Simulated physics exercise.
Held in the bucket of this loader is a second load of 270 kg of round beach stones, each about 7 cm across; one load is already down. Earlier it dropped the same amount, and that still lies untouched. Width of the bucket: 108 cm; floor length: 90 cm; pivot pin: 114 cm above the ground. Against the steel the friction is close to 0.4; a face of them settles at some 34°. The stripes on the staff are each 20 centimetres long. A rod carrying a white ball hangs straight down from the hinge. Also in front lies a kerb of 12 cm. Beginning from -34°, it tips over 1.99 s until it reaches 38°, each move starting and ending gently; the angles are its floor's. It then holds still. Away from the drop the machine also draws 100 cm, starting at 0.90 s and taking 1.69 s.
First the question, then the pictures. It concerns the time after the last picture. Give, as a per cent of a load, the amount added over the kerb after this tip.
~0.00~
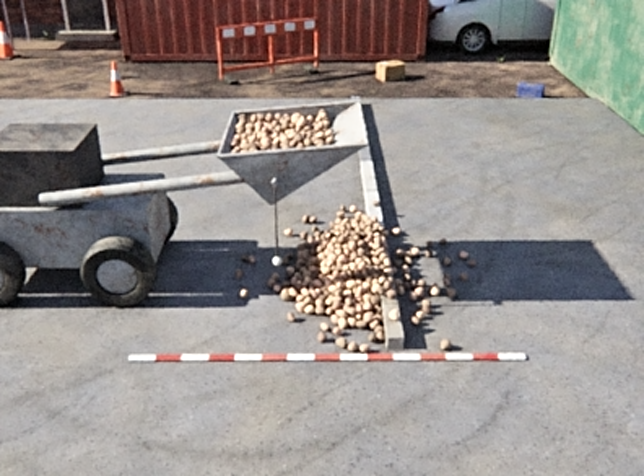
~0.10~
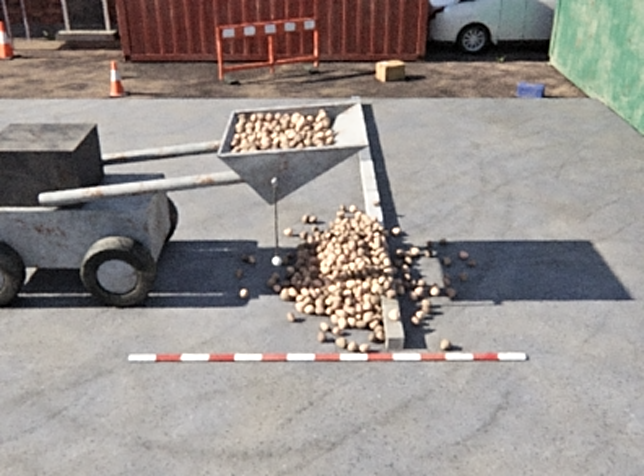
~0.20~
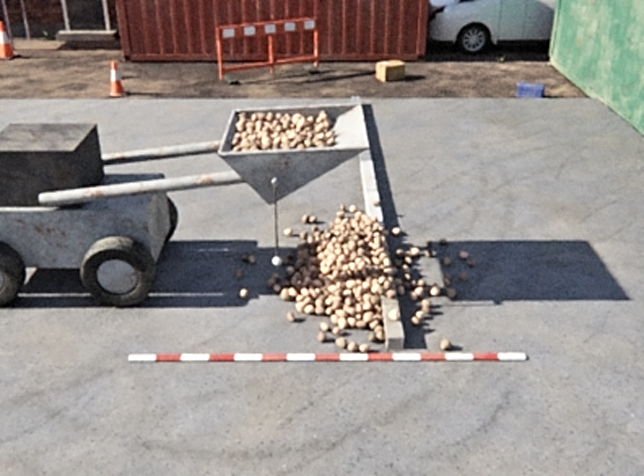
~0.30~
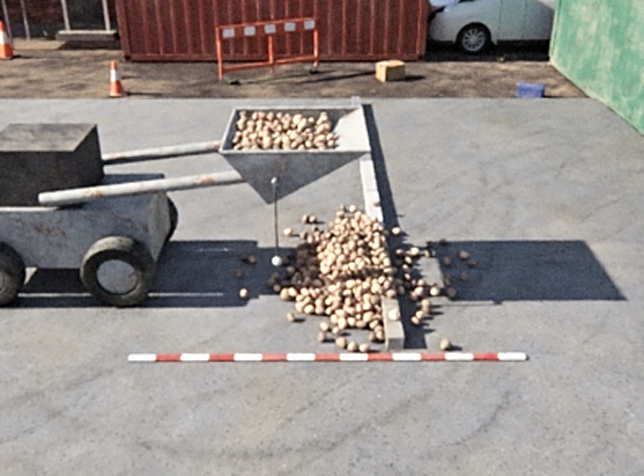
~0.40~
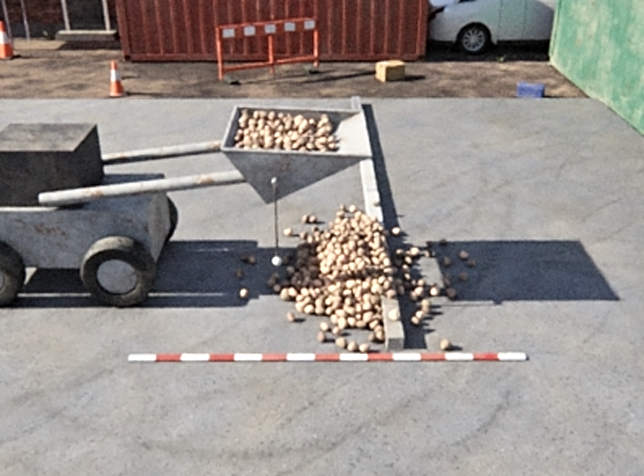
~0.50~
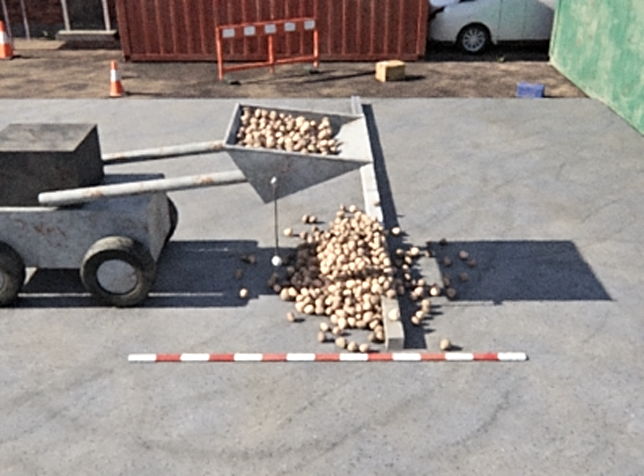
Close to 0 parts in a hundred.
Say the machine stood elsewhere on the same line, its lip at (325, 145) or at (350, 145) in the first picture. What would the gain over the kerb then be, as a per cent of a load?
About 0 per cent for the first, 0 per cent for the second.
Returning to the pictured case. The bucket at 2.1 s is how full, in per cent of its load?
About 5 per cent.
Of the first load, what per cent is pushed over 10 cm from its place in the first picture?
Around 5 in a hundred.
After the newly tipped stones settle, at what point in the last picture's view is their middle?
Their centre ends up near (302, 264).
After 1.5 s the floor is at 27°; in per cent of one load, 85 in the bucket, 109 on this side of the kerb, 6 over the kerb; the foremost stones are at (454, 268).
After 2.1 s the floor is at 38°; in per cent of one load, 7 in the bucket, 187 on this side of the kerb, 6 over the kerb; the foremost stones are at (454, 268).
After 3.0 s the floor is at 38°; in per cent of one load, 0 in the bucket, 193 on this side of the kerb, 7 over the kerb; the foremost stones are at (454, 268).
After 5.5 s the floor is at 38°; in per cent of one load, 0 in the bucket, 193 on this side of the kerb, 7 over the kerb; the foremost stones are at (454, 268). Net gain over the kerb, 0.
